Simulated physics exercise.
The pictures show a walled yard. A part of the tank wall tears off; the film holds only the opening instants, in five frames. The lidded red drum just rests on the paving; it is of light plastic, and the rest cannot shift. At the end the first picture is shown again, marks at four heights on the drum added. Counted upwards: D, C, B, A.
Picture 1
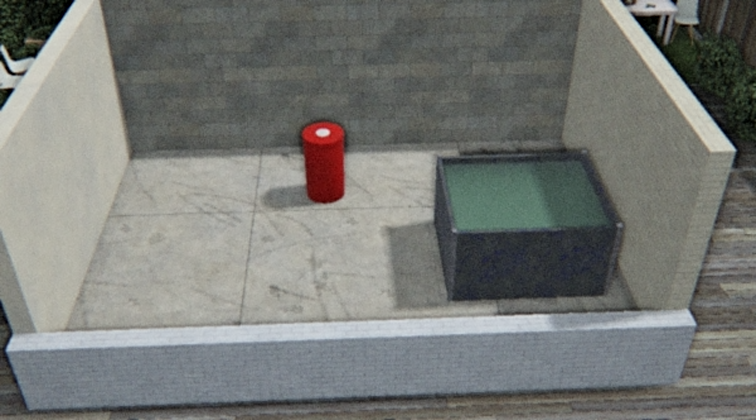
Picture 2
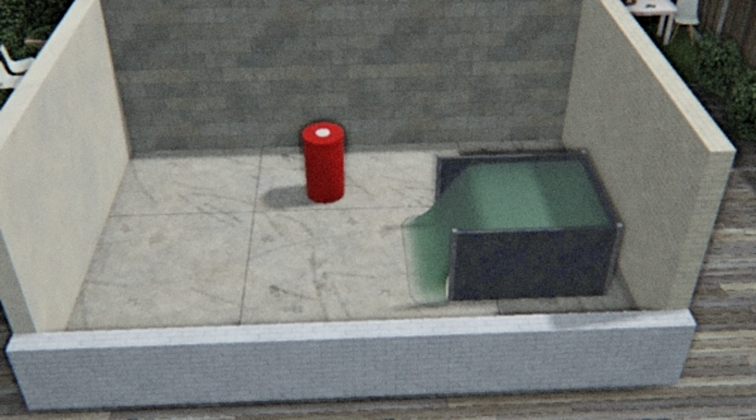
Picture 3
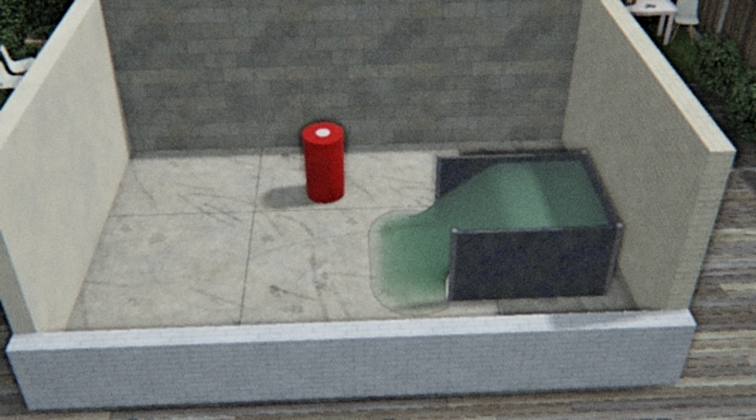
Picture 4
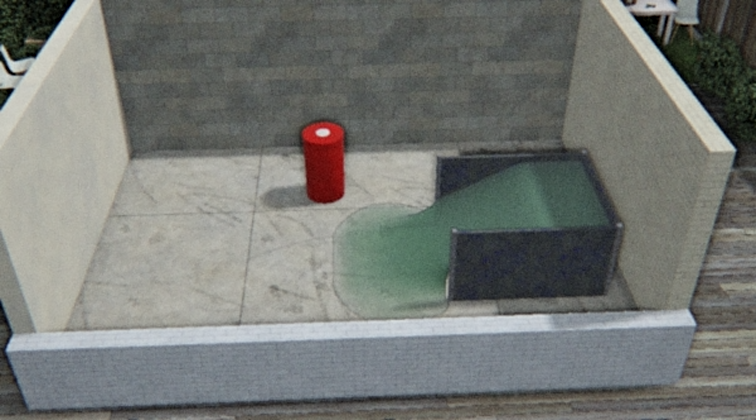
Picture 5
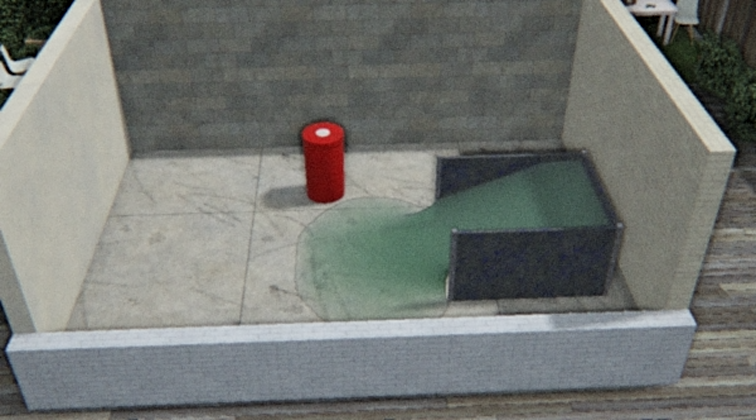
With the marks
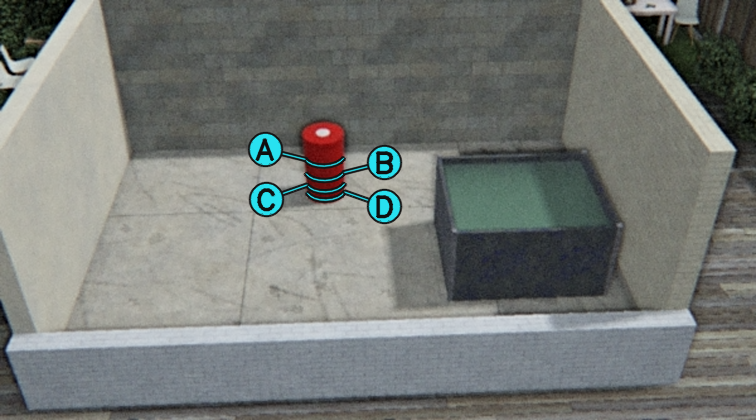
The footage shows a walled yard with a red drum standing near the back wall and a dark tank of green water at right, whose left side opens as water pours out and spreads leftward across the pale ground.
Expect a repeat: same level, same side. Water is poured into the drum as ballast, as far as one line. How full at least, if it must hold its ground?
That is level B.
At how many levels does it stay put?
Two.
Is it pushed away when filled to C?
Yes.
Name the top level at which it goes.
The answer is C.
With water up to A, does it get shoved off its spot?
No.
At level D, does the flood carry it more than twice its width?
Yes, it does.
On the marked copy, A at (324, 166); B at (325, 180); C at (325, 191); D at (326, 200); from the bottom up D, C, B, A.
Choosing A, it does not move.
Choosing B, it does not move.
Choosing C, it is pushed about half its own width away.
Choosing D, it is pushed about 4 times its own width away.
